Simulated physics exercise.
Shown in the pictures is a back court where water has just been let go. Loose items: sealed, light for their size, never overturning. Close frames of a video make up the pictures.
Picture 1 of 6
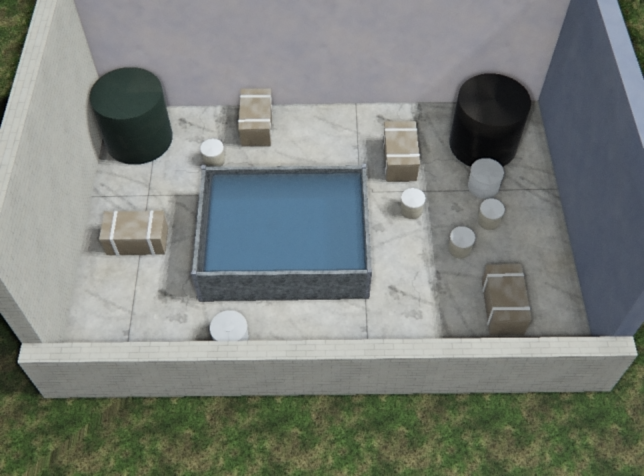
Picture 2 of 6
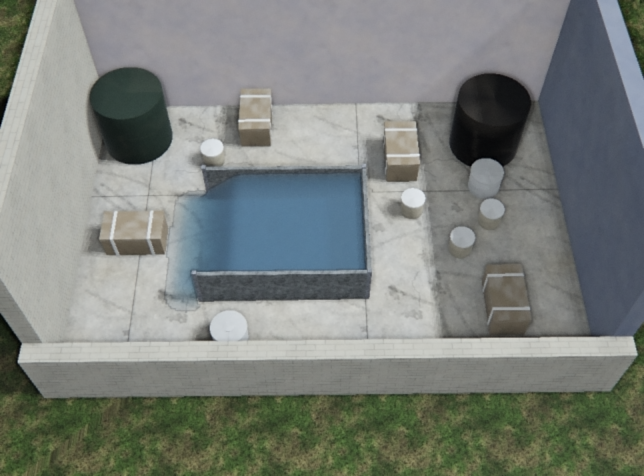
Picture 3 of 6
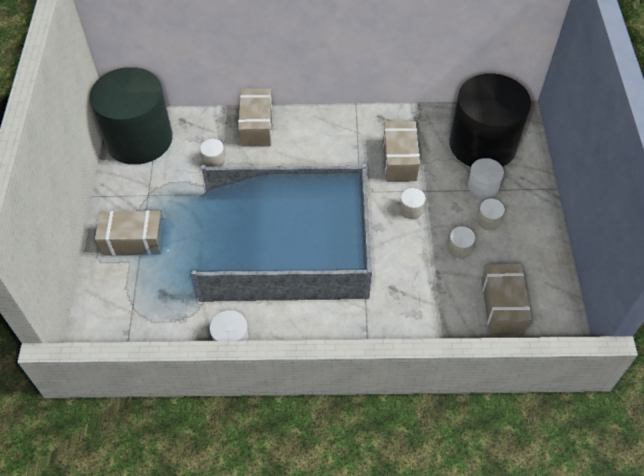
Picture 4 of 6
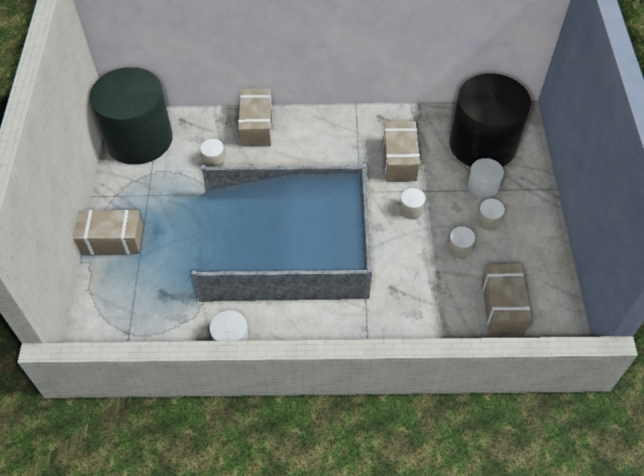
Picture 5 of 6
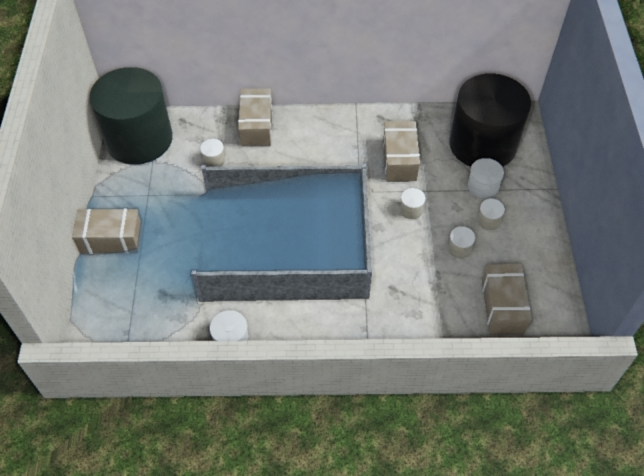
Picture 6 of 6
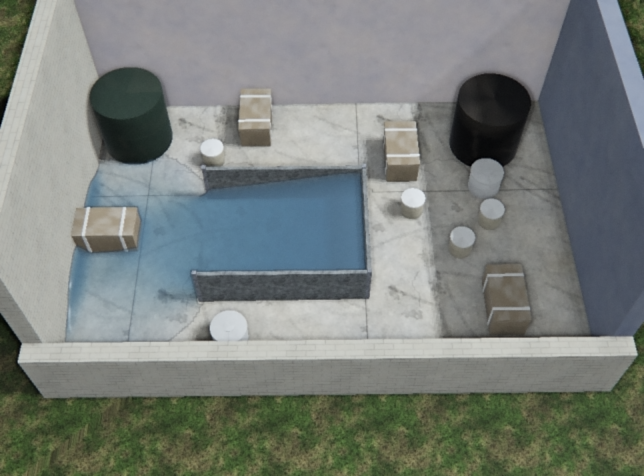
Water spills from the open left side of a raised stone-edged pool in a walled, pale-tiled court, seen from high above by a still camera. A dark green cylinder stands at back left and a black one at back right, with tan, white-banded boxes and small white cylinders around the pool. The spreading sheet nudges the left box slightly leftward, then reaches the left wall while everything else stays put.
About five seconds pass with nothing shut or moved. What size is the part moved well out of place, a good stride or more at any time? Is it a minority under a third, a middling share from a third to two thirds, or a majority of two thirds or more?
It stays in the middle third.
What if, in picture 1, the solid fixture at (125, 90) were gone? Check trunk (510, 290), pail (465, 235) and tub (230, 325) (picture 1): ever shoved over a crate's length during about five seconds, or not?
In the order given: Got displaced, stayed put, got displaced.
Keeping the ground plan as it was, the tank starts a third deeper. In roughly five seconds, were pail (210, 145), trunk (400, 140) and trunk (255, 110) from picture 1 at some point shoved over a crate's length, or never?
Respectively, gets that far, gets that far, gets that far.
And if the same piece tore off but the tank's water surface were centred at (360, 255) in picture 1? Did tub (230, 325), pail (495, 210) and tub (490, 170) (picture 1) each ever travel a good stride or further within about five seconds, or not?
One after the other: That far or more, never so far, short of that.
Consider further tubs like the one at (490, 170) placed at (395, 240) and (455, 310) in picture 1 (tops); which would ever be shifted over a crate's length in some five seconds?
In order: Hardly budges, then shoved clear.
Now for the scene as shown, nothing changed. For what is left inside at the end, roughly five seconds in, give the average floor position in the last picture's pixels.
I'd put it roughly at (438, 207).
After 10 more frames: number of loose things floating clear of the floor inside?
Exactly 1 of them.
A moment on, 0 of 10 are well off their spots; 1 afloat.
Next, 0 of 10 are well off their spots; 1 afloat.
Later, 3 of 10 are well off their spots; 3 afloat.
In the end, 5 of 10 are well off their spots, and 5 have been at some point; 6 afloat.
